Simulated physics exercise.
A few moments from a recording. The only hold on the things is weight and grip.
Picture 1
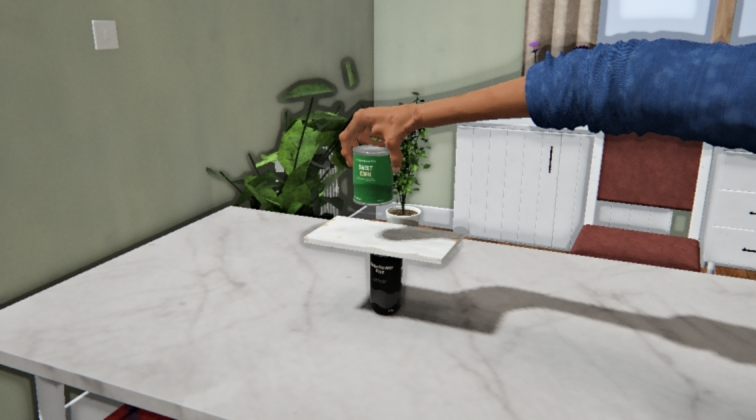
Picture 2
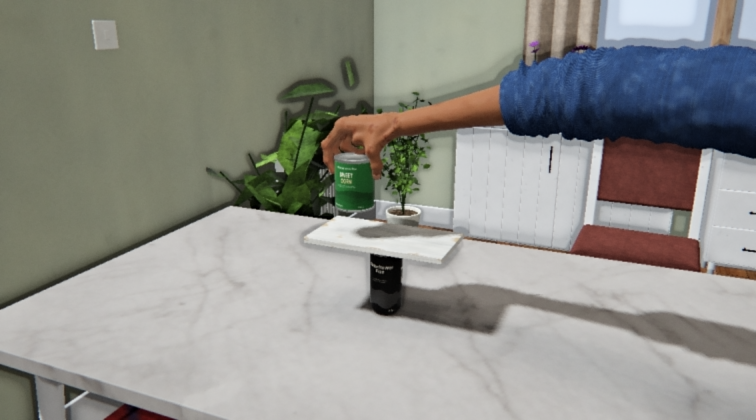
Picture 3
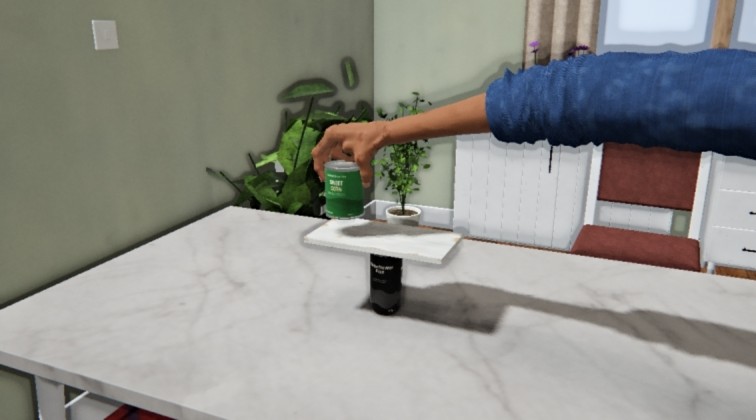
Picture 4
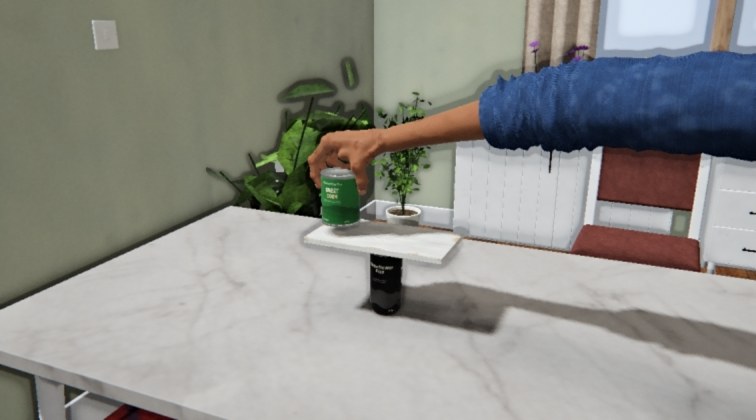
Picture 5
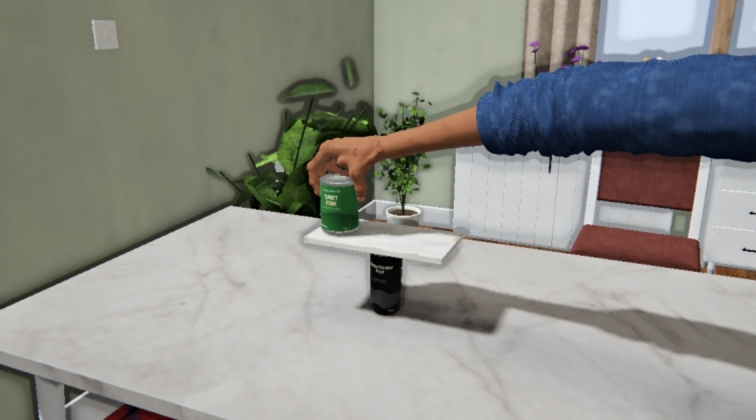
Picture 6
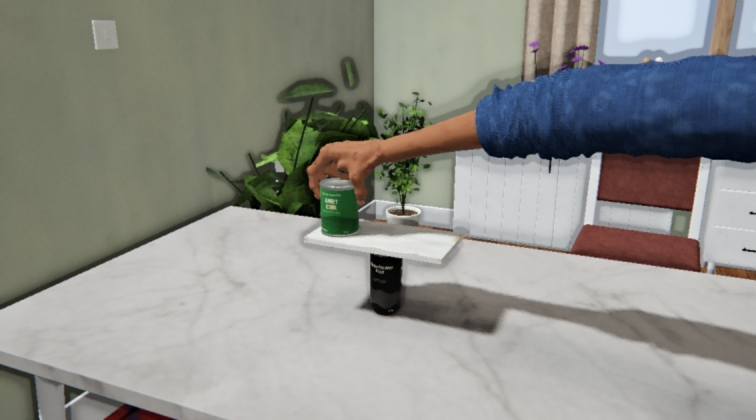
A green tin, gripped from above by a hand in a blue sleeve, moved left and down onto the left end of a white board balanced on a black can, the hand still holding it.
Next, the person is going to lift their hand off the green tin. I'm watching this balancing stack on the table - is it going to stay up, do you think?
Sure enough, it doesn't last, sadly.
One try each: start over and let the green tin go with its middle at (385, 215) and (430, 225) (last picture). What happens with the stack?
Try one: The stack remains standing; try two: The stack collapses.
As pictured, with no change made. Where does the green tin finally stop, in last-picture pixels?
Around (290, 283).
Then, 0.40 s on from there, green tin now fallen; white board turned 67° from how it was put.
Then, 0.70 s on from there, white board on its side.
In the end, fallen, white board and green tin; black can unmoved. At the end, from the last picture's camera, green tin near (290, 283). The stack gives way.
